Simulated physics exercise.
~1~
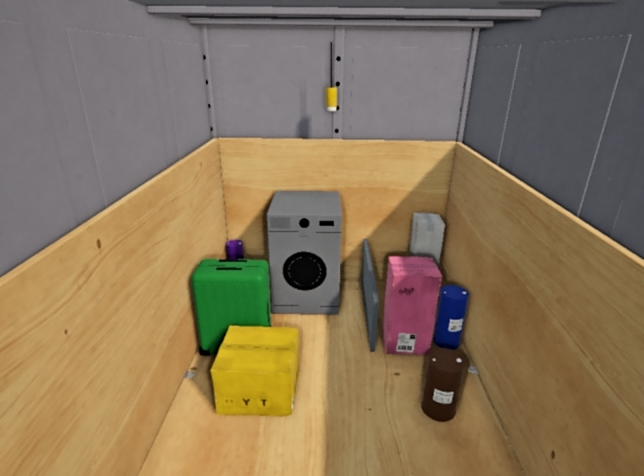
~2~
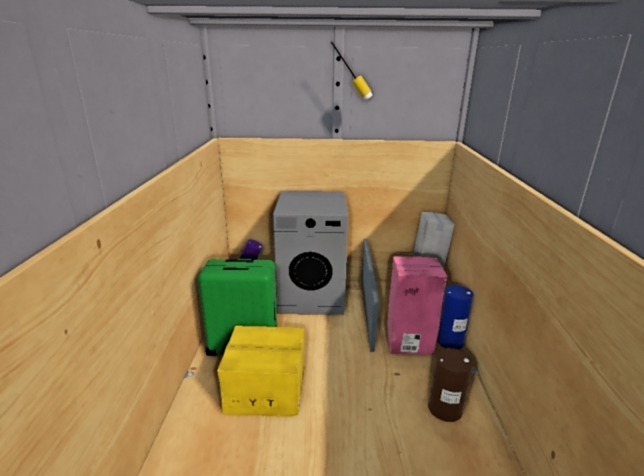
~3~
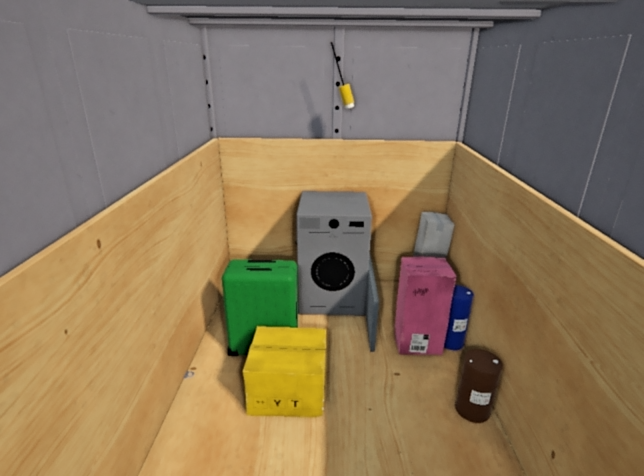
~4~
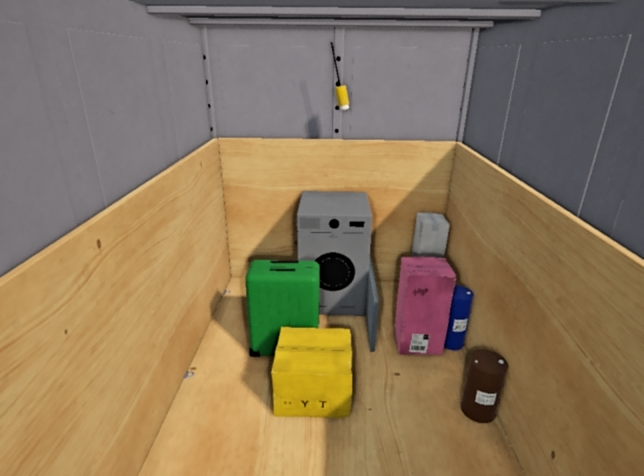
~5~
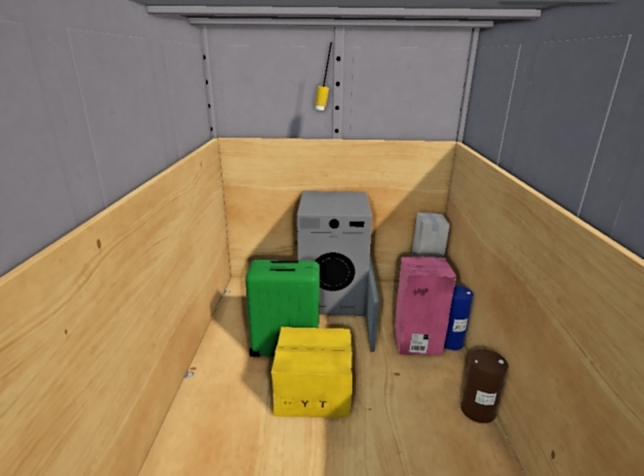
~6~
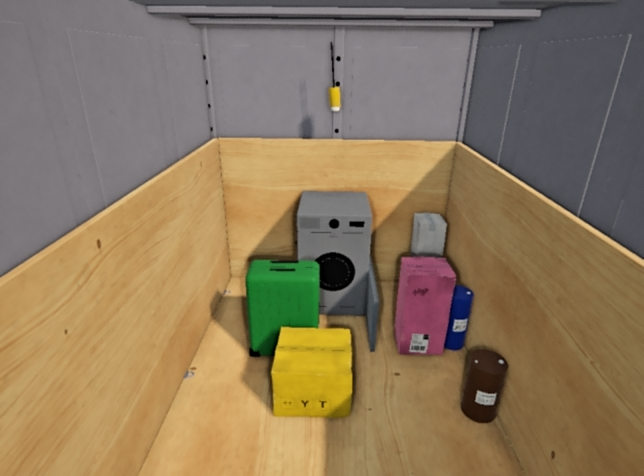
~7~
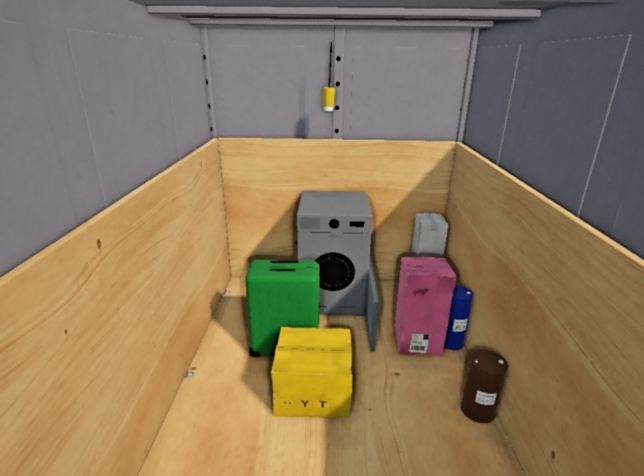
In this clip, a hanging lamp swings in a wood-lined load bay as a small purple canister tips and disappears from view behind a green case. The case, yellow box, grey appliance and brown canister slide right, then stop, still upright, as the lamp's swing eases.
